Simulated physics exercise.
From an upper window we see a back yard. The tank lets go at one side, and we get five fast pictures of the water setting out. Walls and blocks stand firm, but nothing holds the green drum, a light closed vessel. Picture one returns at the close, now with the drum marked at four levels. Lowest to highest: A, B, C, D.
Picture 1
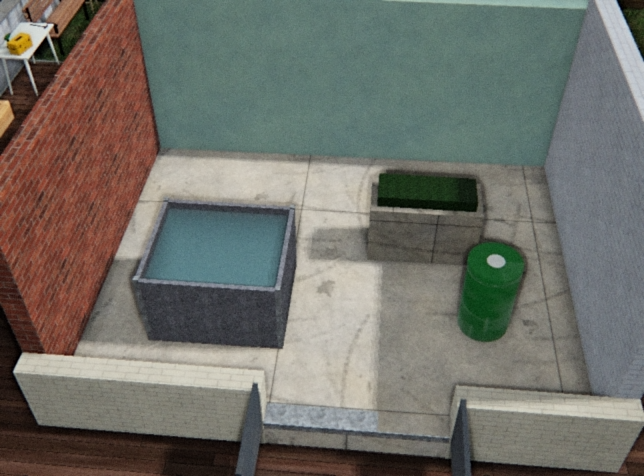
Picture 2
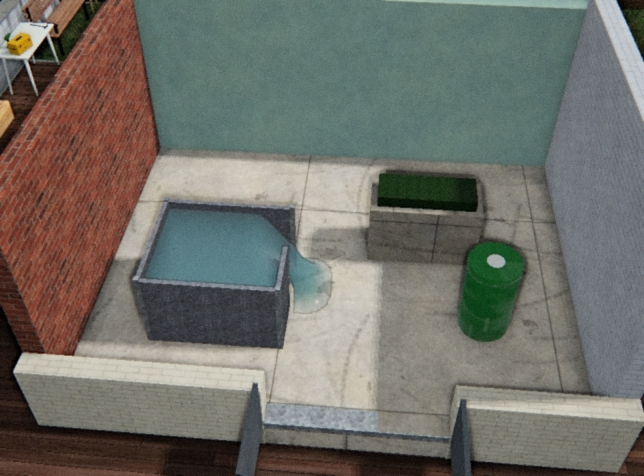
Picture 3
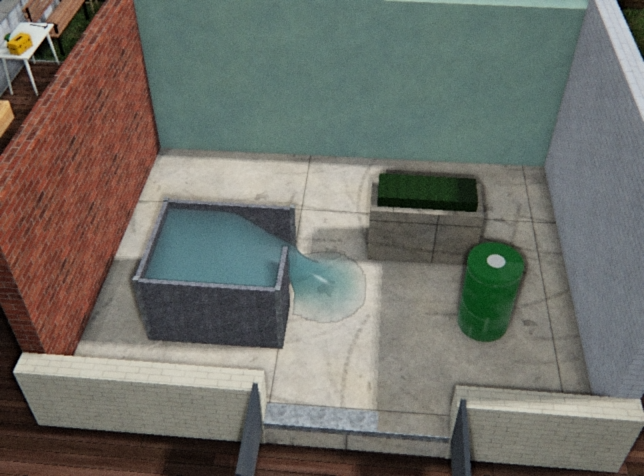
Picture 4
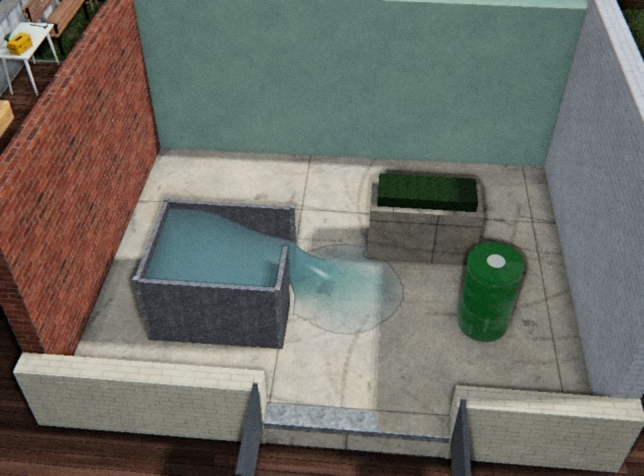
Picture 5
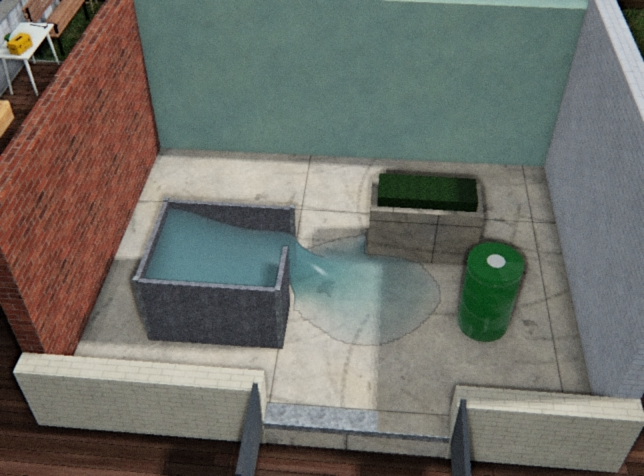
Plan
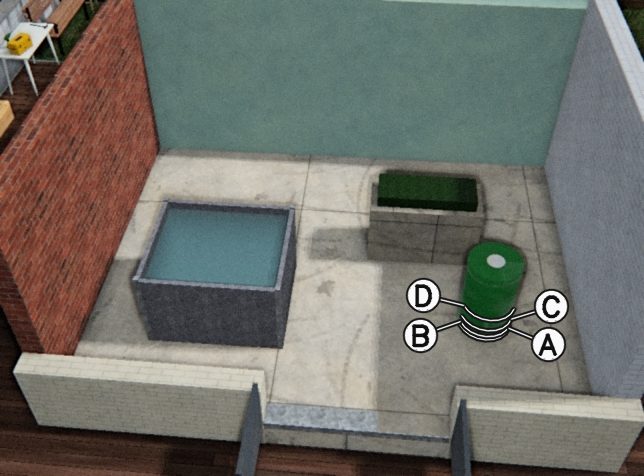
A stone tank full of water stood in a walled yard, then water poured out through its right side and spread in a widening puddle across the paving toward the green drum.
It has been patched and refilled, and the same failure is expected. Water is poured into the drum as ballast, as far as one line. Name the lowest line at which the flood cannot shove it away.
I would pick level D.
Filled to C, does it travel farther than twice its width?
No.
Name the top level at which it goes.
That would be C.
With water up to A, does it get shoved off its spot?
Yes, it does.
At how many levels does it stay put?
One.
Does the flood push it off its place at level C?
Yes.
On the marked copy, A at (485, 339); B at (486, 336); C at (487, 330); D at (490, 320); from the bottom up A, B, C, D.
For level A, it is pushed about 4 times its own width away.
For level B, it is pushed about 3 times its own width away.
For level C, it is pushed about its own width away.
For level D, it does not move.
